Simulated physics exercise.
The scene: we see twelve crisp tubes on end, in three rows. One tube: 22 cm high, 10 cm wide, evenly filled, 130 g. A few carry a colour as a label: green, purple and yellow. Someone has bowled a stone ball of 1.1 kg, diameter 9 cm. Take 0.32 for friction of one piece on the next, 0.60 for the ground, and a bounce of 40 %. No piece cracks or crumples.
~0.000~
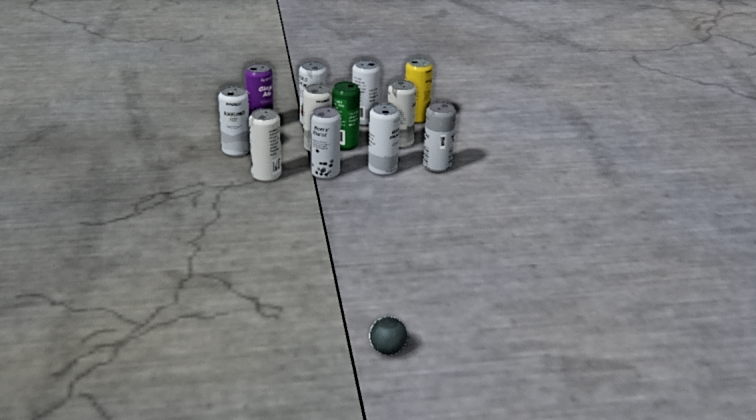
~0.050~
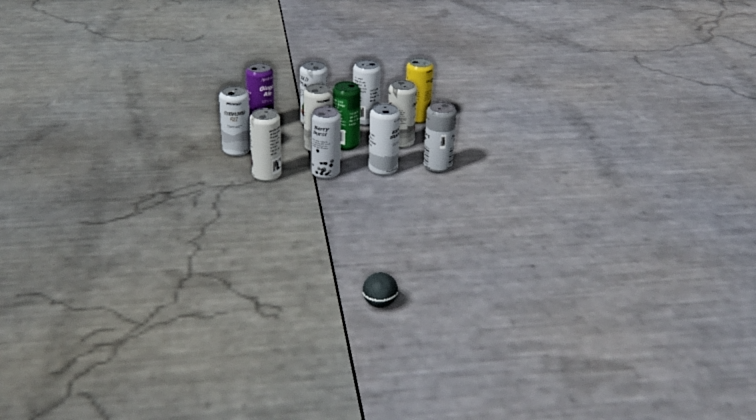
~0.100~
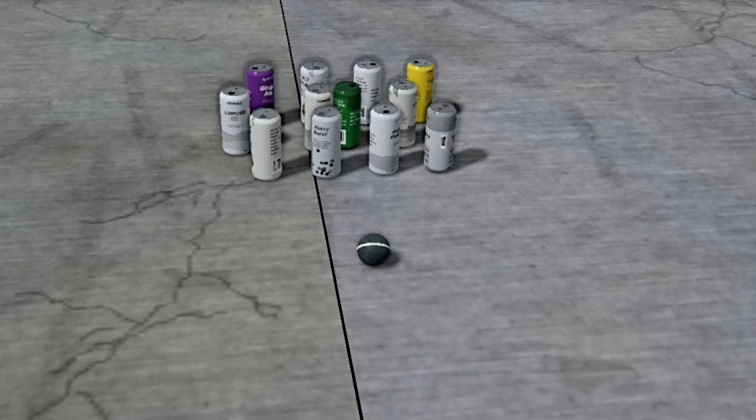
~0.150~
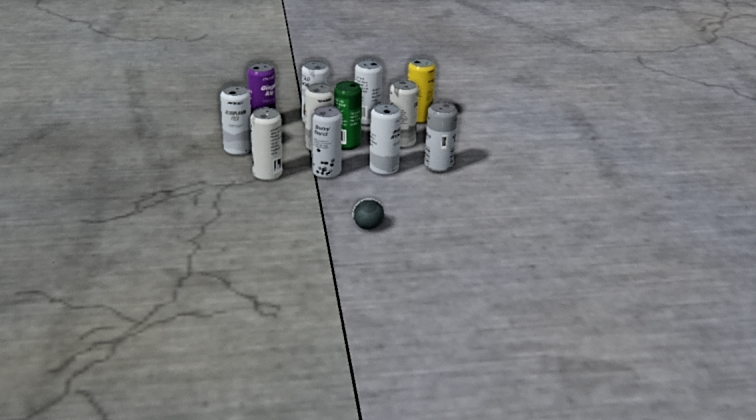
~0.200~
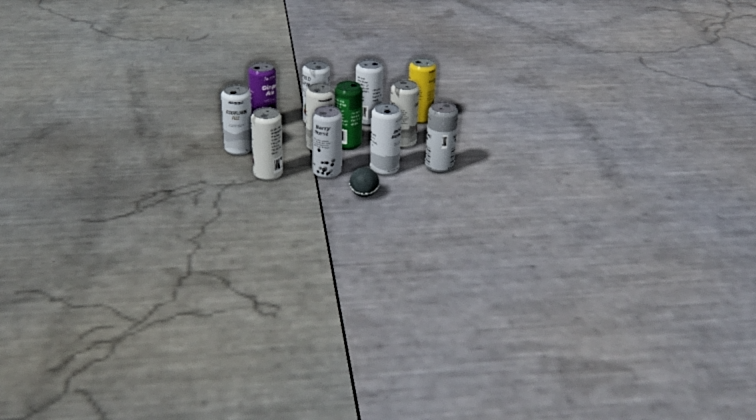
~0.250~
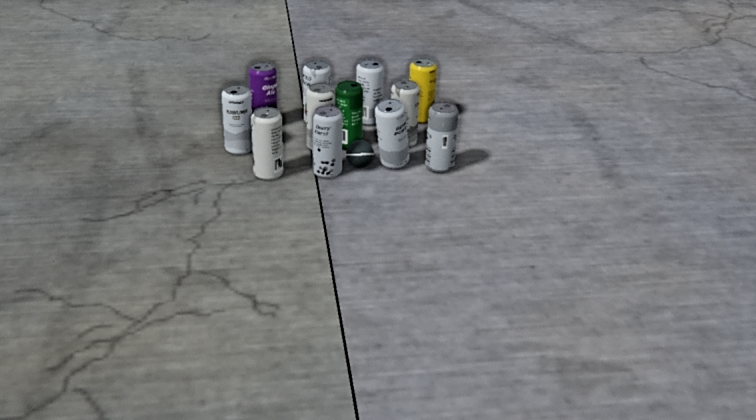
A dark ball rolls across the grey floor into a group of standing cans, nudging one.
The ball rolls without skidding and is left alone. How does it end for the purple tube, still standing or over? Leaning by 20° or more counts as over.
In the end the purple tube stays standing.
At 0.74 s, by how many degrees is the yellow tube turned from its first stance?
About 0°.
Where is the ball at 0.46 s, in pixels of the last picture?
Near (345, 78).
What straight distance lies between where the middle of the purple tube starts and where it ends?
Roughly 0 cm away.
After 0.34 s, ball still moving; 1 of the 12 tubes over; purple tube unmoved; green tube 16° from how it stood.
After 0.46 s, ball still moving; 3 of the 12 tubes over; purple tube unmoved; green tube 55° from how it stood.
After 0.74 s, ball still moving; 4 of the 12 tubes over; purple tube unmoved; green tube lying flat.
In the end (1.4 s), ball rolling away; 4 of the 12 tubes over; purple tube unmoved; green tube lying flat; yellow tube unmoved. From the last view, middles, purple tube near (264, 96).
